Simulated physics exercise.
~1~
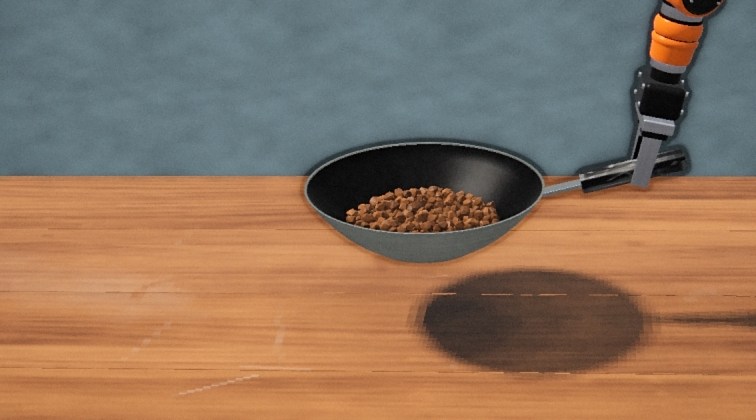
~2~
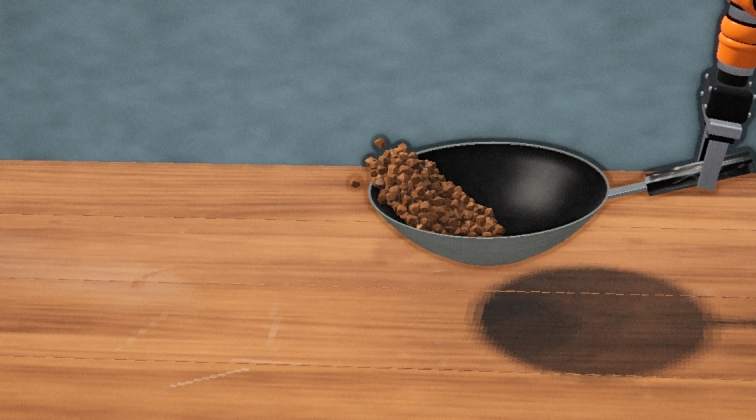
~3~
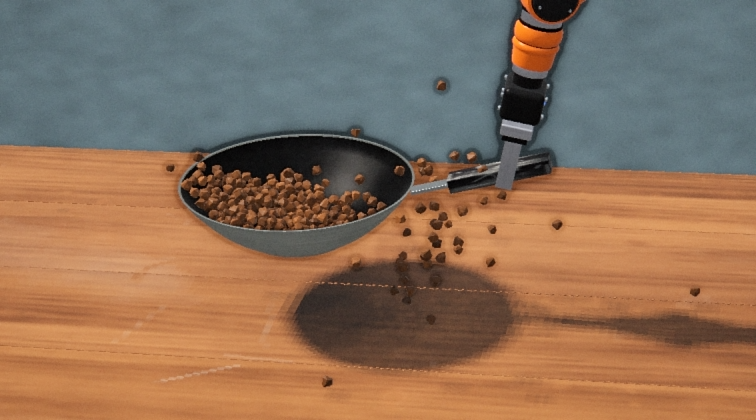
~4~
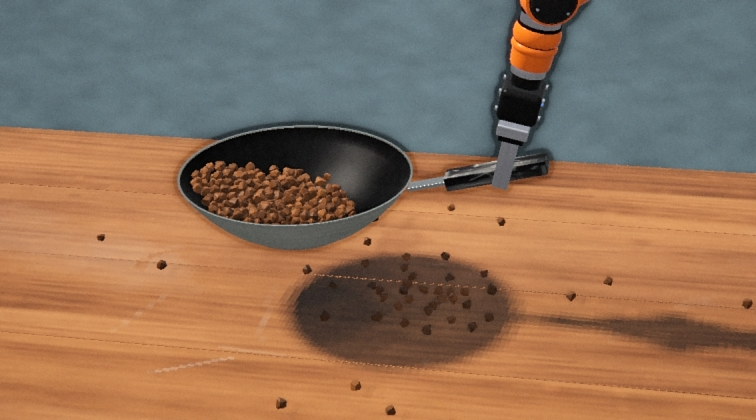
The video shows a robotic arm holding a wok of brown pellets above a wooden table, moving it right, then back left, as the pellets surge to one side and some fly out. The wok ends upright, with most pellets still inside and the rest scattered across the table.
